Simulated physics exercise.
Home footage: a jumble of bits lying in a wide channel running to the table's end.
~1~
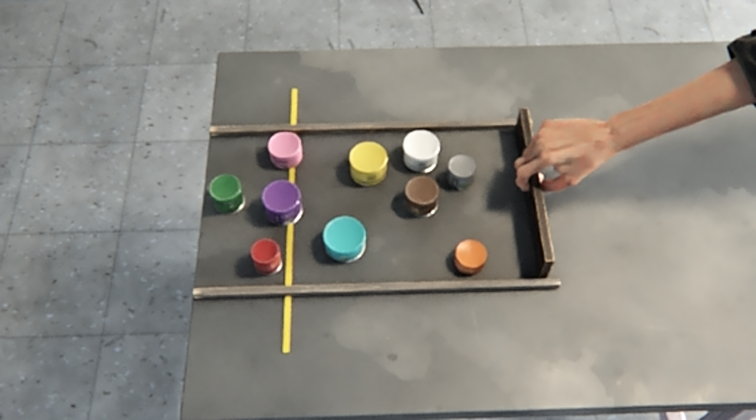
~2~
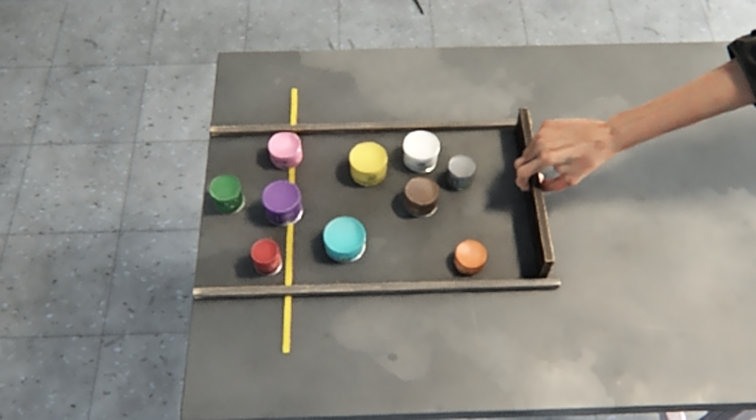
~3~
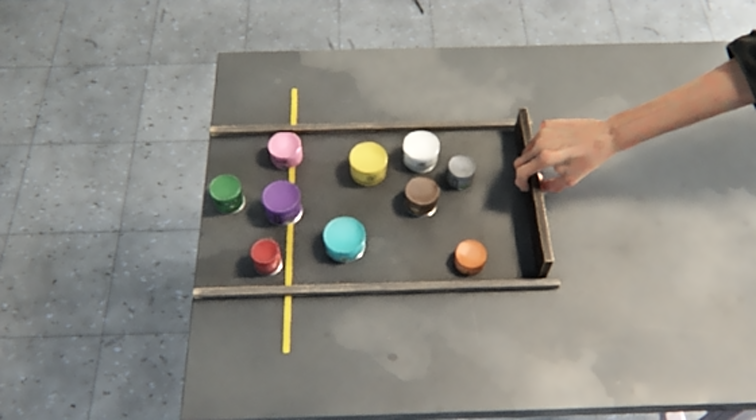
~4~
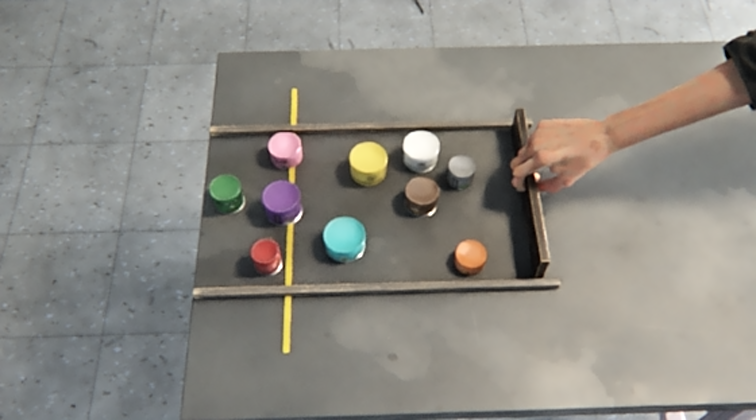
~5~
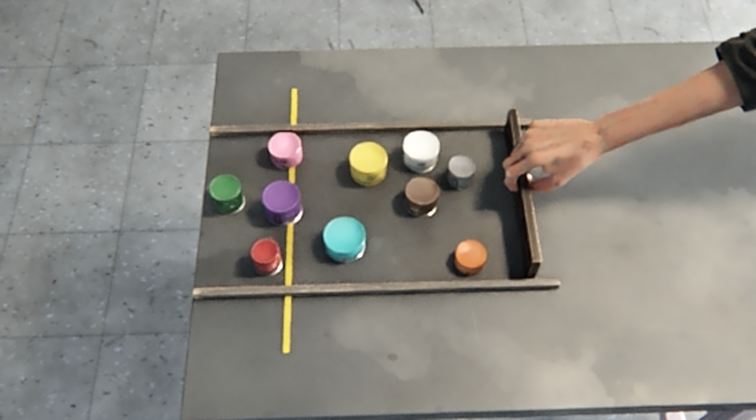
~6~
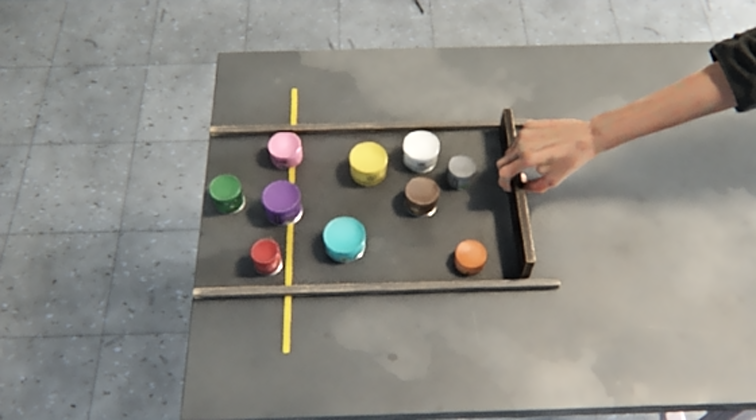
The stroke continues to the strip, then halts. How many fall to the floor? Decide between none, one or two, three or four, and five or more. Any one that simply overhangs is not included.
Every piece stays.
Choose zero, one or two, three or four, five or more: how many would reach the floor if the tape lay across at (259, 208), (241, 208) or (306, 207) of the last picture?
Lab note - count at each position: Just one or two; more than four; zero.
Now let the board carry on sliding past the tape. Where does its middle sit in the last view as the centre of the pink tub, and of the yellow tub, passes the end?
The pink tub puts it at (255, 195), the yellow tub at (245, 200).
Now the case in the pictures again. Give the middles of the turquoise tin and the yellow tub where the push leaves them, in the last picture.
First (269, 239), then (248, 170).
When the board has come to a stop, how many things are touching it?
All in all, 5.
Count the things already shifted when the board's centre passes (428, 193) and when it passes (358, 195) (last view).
Tally at point one: 4; at point two: 6.
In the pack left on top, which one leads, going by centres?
That's the green tin.
Soon after, none off yet; green tin at rest near (227, 195); red tin at rest near (267, 257); purple pot at rest near (282, 203).
At rest, the number that fall off is zero.
